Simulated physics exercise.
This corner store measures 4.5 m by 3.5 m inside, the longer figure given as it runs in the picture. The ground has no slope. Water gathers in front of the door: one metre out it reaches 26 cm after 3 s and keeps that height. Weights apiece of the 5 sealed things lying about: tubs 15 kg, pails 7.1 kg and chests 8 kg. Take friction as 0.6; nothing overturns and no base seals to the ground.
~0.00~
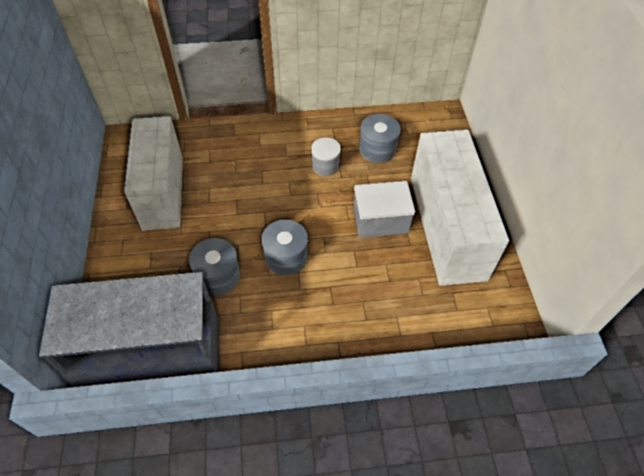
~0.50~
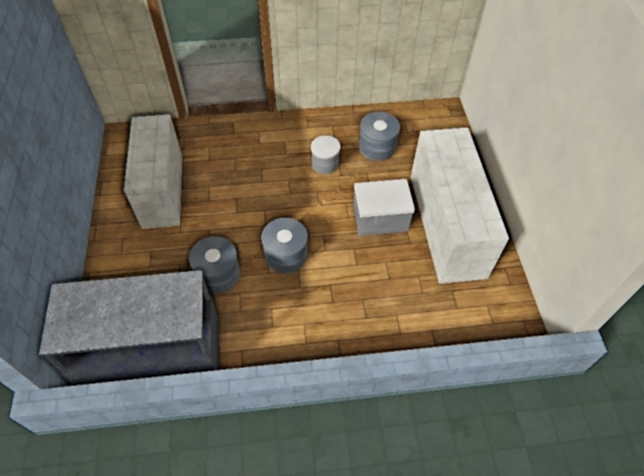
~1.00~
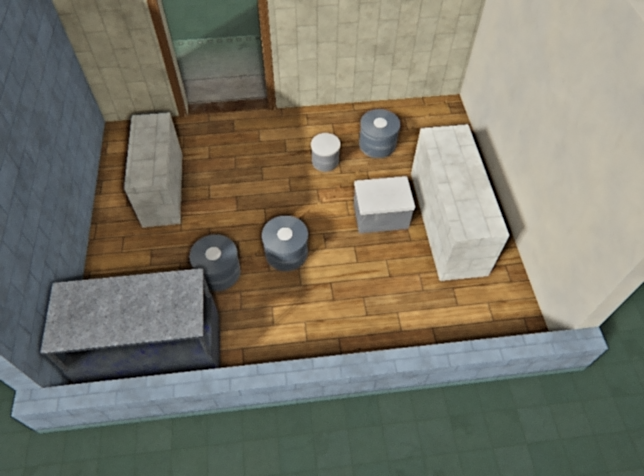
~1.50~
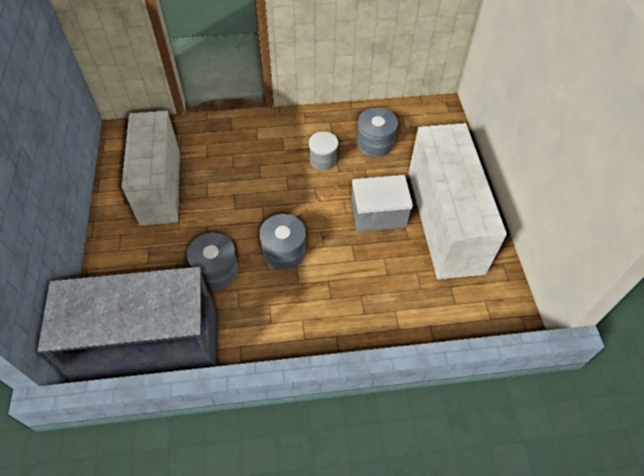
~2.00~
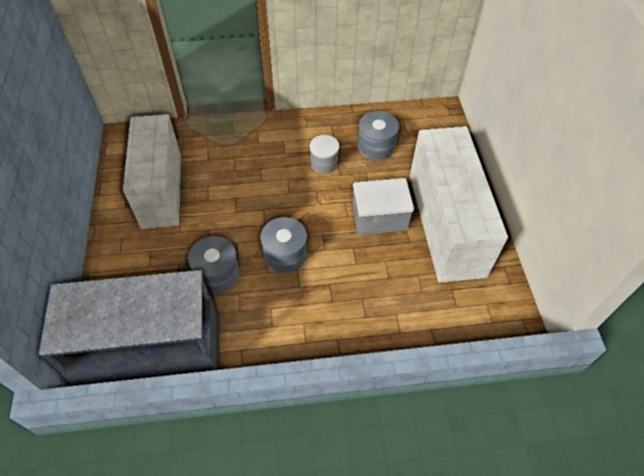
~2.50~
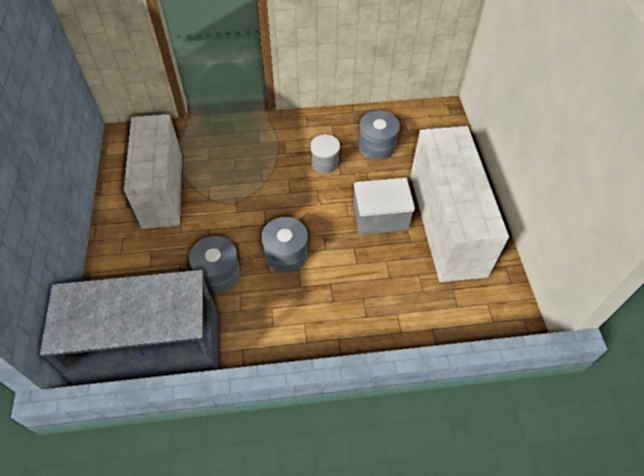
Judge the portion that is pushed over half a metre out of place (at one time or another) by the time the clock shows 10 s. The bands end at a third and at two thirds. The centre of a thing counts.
That comes to one to two thirds.
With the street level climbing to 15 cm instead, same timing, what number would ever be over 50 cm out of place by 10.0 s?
Then 0.
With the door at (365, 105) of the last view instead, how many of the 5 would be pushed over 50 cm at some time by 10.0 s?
In that case 5 of them.
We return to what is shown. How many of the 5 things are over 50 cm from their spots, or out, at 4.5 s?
I count 0.
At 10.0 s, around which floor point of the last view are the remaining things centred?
At about (398, 217).
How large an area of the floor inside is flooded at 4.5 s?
Roughly 8.5 m2.
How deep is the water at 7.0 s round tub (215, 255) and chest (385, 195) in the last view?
About 12 and 4 cm.
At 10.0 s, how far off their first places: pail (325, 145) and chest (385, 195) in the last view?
In turn: 0 cm, 40 cm.
After 3.5 s 0 of 5 are over 50 cm from their spots; 0 afloat.
After 4.5 s 0 of 5 are over 50 cm from their spots; 0 afloat.
After 7.0 s 1 of 5 are over 50 cm from their spots; 3 afloat.
After 10.0 s 2 of 5 are over 50 cm from their spots, and 2 have been at some point; 3 afloat.
